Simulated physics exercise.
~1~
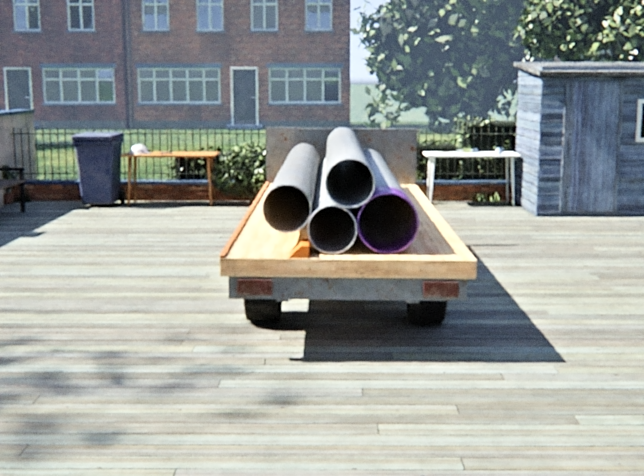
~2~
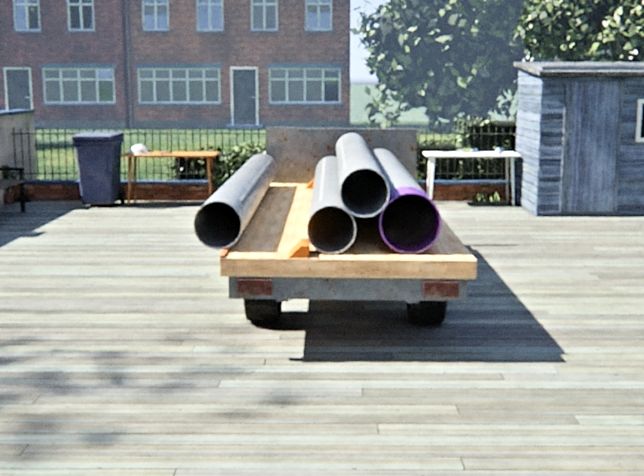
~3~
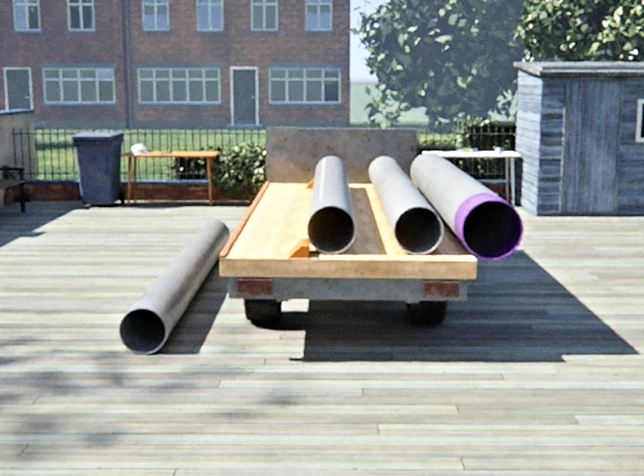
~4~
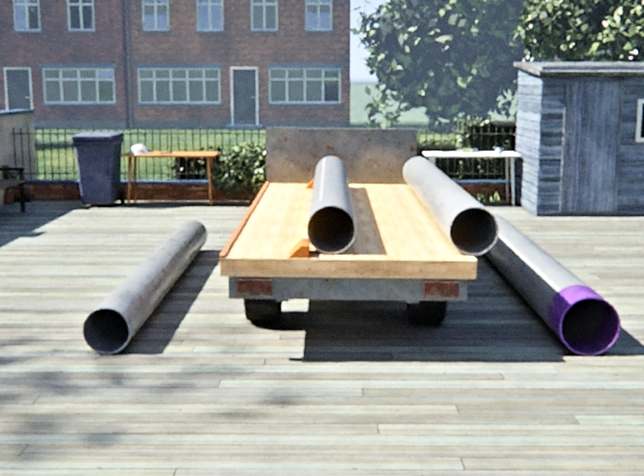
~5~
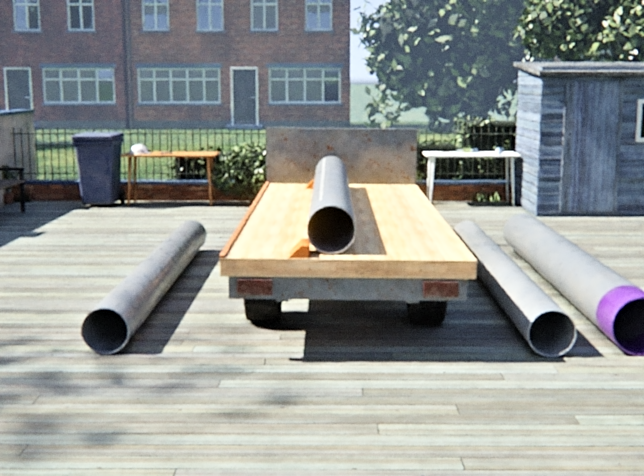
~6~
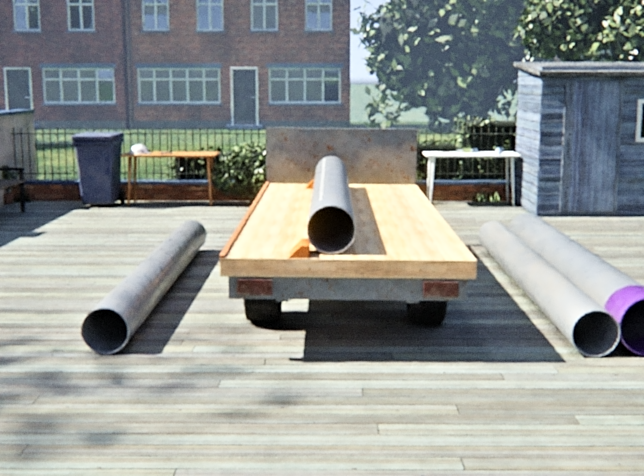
A low flat trailer with a pale wooden deck stands on grey planking, seen from behind, with a brick building, a fence and a blue-grey shed beyond. Four grey pipes lie stacked on it, the one at the lower right ringed in purple, with a small orange chock near the middle of the deck. The stack spreads, and the left pipe rolls off the left side onto the ground. The purple-ringed pipe rolls right and drops over the edge, and another grey pipe follows it down. At the end one pipe remains beside the chock, with one lying left and two together on the right.
